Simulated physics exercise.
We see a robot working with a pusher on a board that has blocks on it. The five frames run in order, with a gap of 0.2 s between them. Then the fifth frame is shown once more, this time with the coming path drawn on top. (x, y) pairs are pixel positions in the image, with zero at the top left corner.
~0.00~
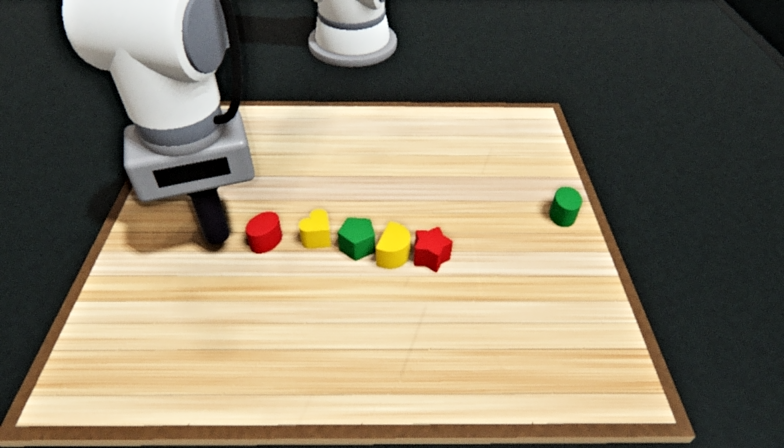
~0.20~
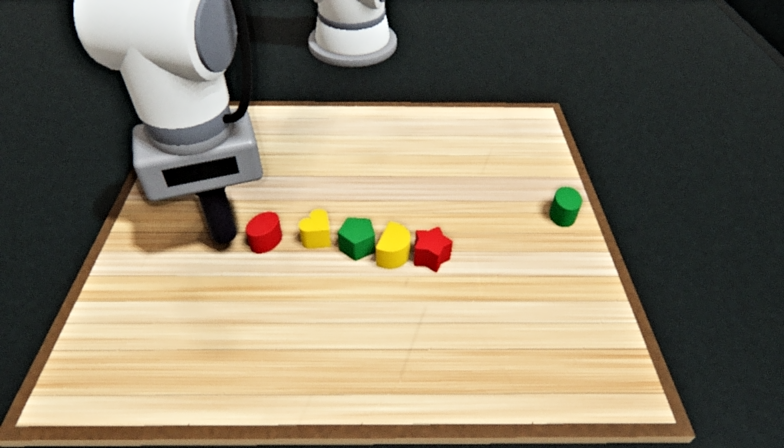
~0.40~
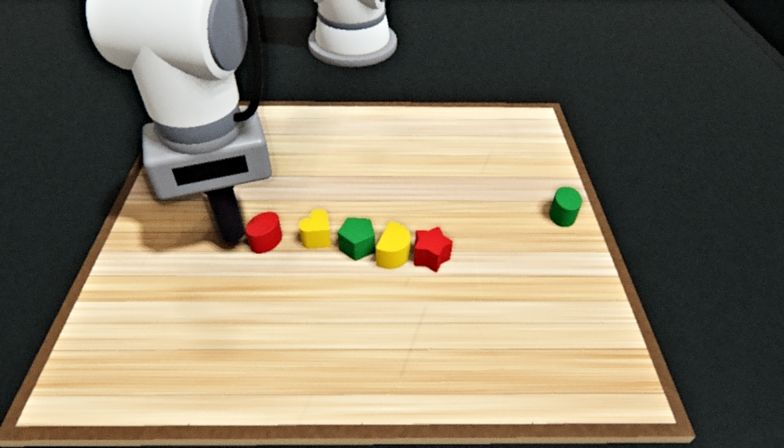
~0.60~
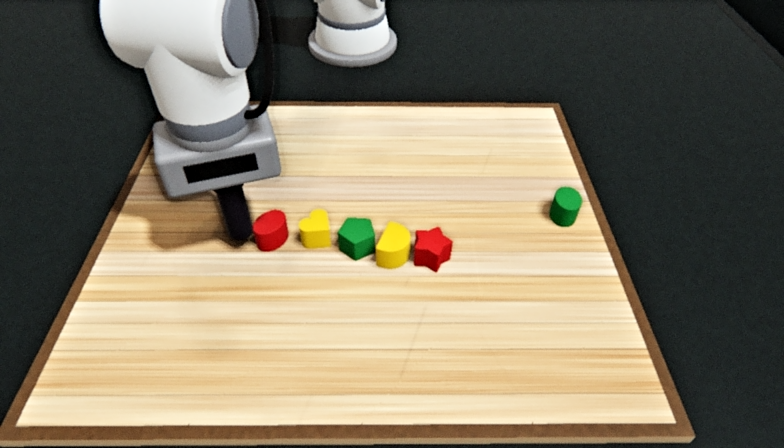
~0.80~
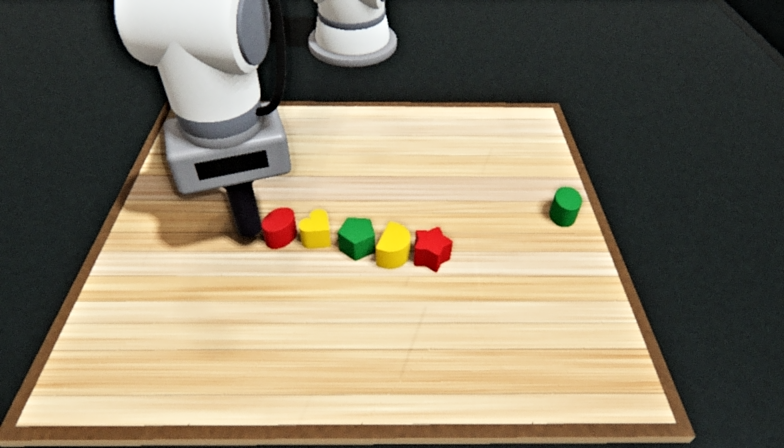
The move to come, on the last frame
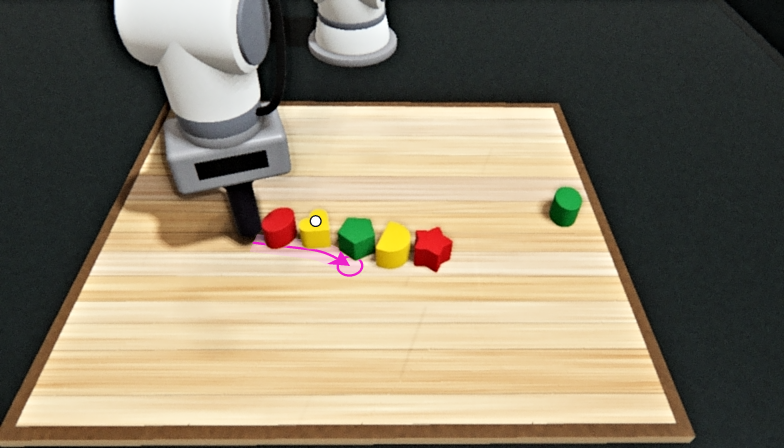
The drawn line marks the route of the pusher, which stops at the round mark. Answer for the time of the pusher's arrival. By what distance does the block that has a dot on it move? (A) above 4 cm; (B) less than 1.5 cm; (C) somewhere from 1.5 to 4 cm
I choose C.
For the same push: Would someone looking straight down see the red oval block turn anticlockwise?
That would be a yes.
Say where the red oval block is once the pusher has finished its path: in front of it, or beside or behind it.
Expect to find it next to or behind the pusher.
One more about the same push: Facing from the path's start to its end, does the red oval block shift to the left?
My answer is yes.
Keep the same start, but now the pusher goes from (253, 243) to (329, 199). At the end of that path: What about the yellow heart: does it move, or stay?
That block gets shifted.
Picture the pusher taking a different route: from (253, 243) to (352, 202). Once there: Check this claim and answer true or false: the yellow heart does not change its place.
The claim does not hold.
Drawn move, from (253, 243) via (304, 249), ending at (350, 266); the dot is on the yellow heart.
On the path given first. One third of the way, pusher at (286, 234); red oval block at (303, 213), turned 65° anticlockwise; yellow heart at (335, 219), turned 30° clockwise.
Two thirds of the way, pusher at (320, 239); red oval block at (307, 211), turned 85° anticlockwise; yellow heart at (341, 215), turned 45° clockwise; green pentagonal block at (362, 230).
At the end, pusher at (349, 253); red oval block at (307, 211), turned 85° anticlockwise; yellow heart at (341, 215), turned 45° clockwise; green pentagonal block at (365, 229); yellow half-round block still.
